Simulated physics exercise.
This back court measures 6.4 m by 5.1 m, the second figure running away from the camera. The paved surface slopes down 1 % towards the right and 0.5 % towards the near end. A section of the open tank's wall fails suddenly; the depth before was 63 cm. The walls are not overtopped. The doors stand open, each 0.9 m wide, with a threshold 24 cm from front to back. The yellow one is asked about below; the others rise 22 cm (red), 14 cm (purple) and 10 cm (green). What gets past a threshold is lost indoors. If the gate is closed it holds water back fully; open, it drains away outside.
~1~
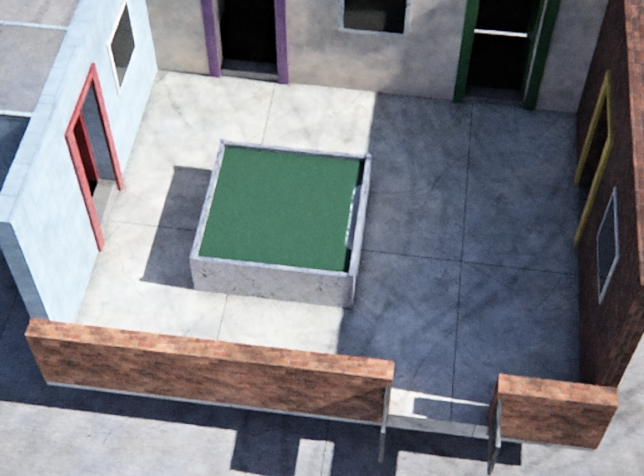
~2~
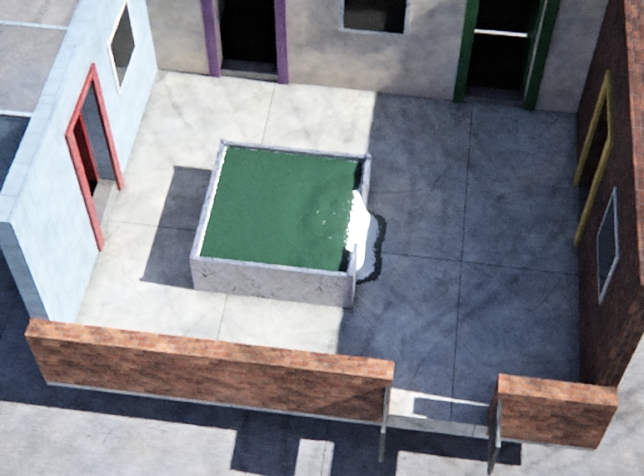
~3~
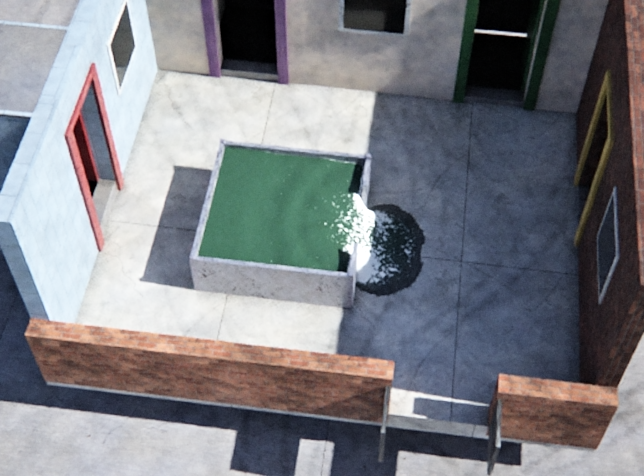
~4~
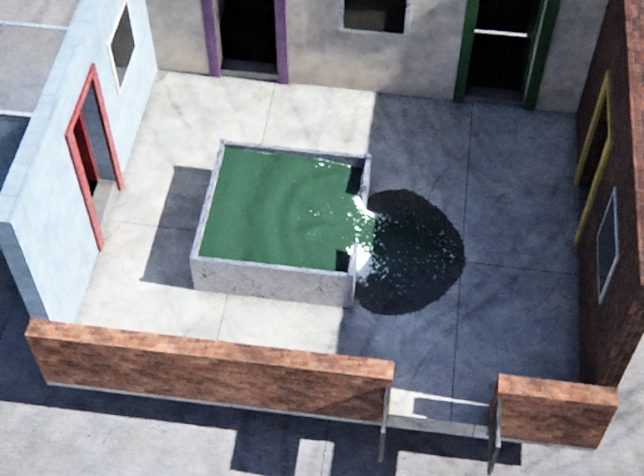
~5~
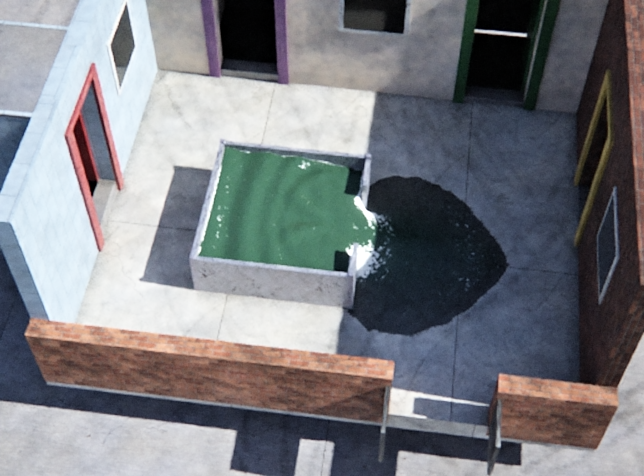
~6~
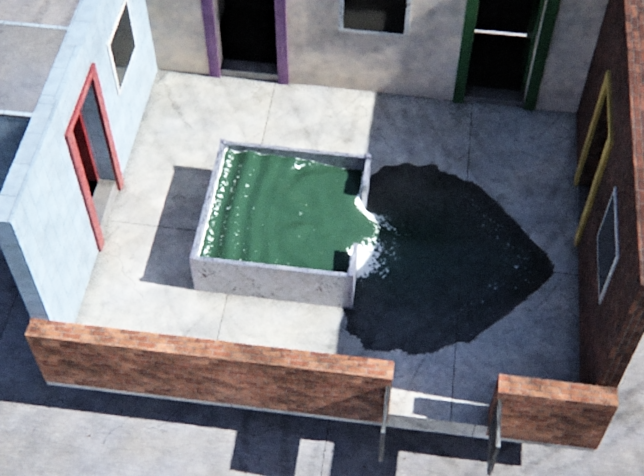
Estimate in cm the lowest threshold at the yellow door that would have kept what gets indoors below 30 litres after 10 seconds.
At least 18 cm or so.
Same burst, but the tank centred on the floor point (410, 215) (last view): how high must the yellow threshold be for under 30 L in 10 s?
Then roughly 36 cm.
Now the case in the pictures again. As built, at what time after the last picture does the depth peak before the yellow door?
Around 1.6 s.
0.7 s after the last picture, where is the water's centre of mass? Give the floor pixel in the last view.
At about (344, 247).
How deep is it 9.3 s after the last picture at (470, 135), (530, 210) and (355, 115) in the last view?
About 6, 7 and 3 cm.
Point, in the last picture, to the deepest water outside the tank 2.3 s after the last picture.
Near (573, 342).
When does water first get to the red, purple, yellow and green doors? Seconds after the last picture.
Arrival: Red 6.5 s, purple 5.0 s, yellow 0.4 s, green 1.6 s.
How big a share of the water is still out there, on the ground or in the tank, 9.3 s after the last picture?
About 76 per cent.
Then, 0.7 s after the last picture water covers 30 % of the floor, deepest (34 cm) near (370, 249); 13 cm at the yellow door, 11 litres in over its 5 cm threshold.
Then, 2.3 s after the last picture water covers 40 % of the floor, deepest (26 cm) near (573, 342); 17 cm at the yellow door, 151 litres in over its 5 cm threshold.
Then, 9.3 s after the last picture water covers 100 % of the floor, deepest (11 cm) near (573, 419); 9 cm at the yellow door, 333 litres in over its 5 cm threshold.
At the yellow door as built, the water peaked near 20 cm, 1.5 s after the last picture.
With a threshold of 14 cm, 69 litres would have come in within the 10 s; with 22.5 cm, 5 litres. So under 30 litres takes about 18 cm.
